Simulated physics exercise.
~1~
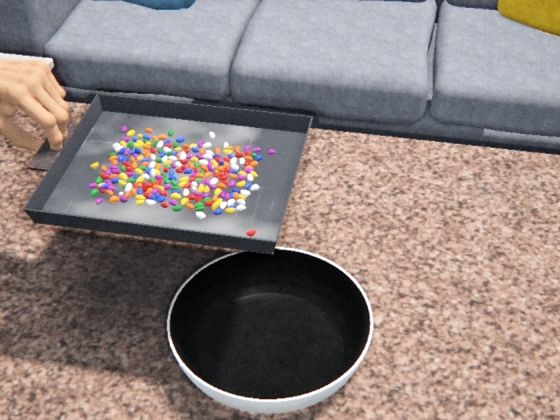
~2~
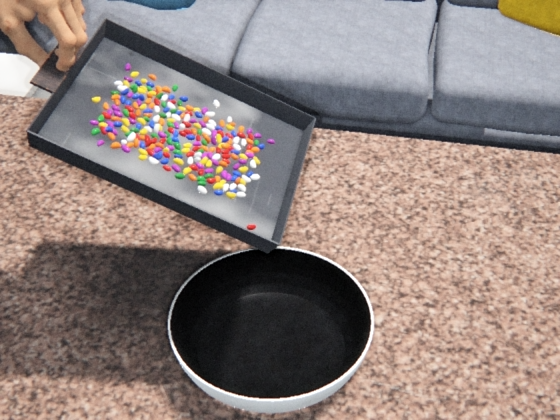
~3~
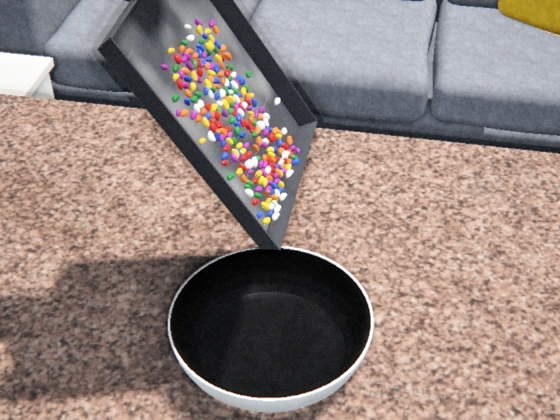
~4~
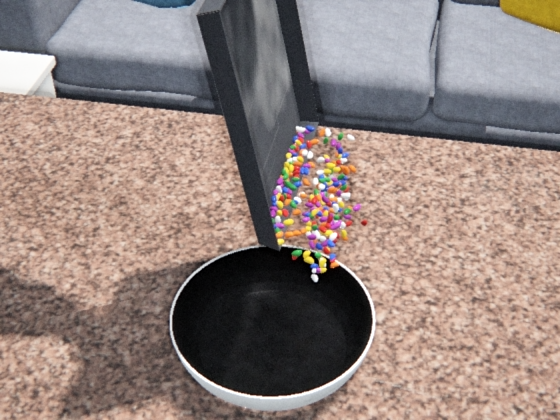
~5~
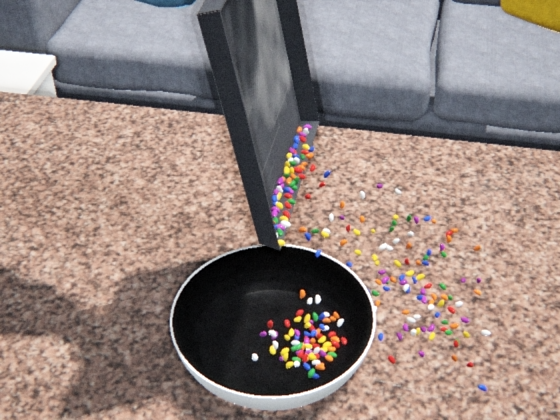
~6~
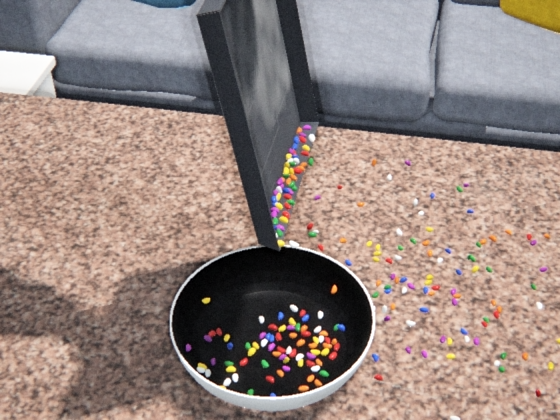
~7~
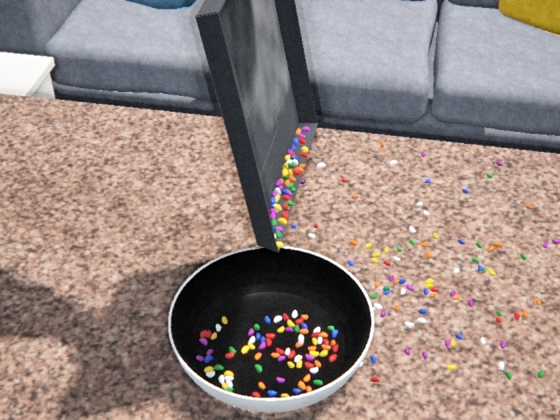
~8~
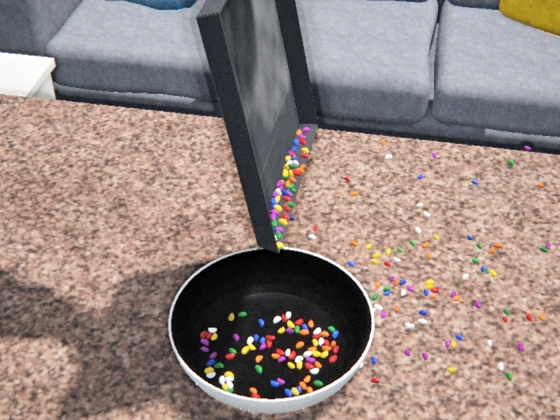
The clip opens on a hand holding a dark, flat tray of colourful jelly beans above a black pan with a white rim on a speckled countertop, with a grey sofa behind. The tray tips steadily down to the right, and the candies slide toward its lower corner. Once it is nearly upright, most of them spill over the edge in a dense cluster. Some drop into the pan, while many others scatter across the counter to the right. The tray stays steeply tilted as the beans settle, with a strip of them still lodged along its lower side.
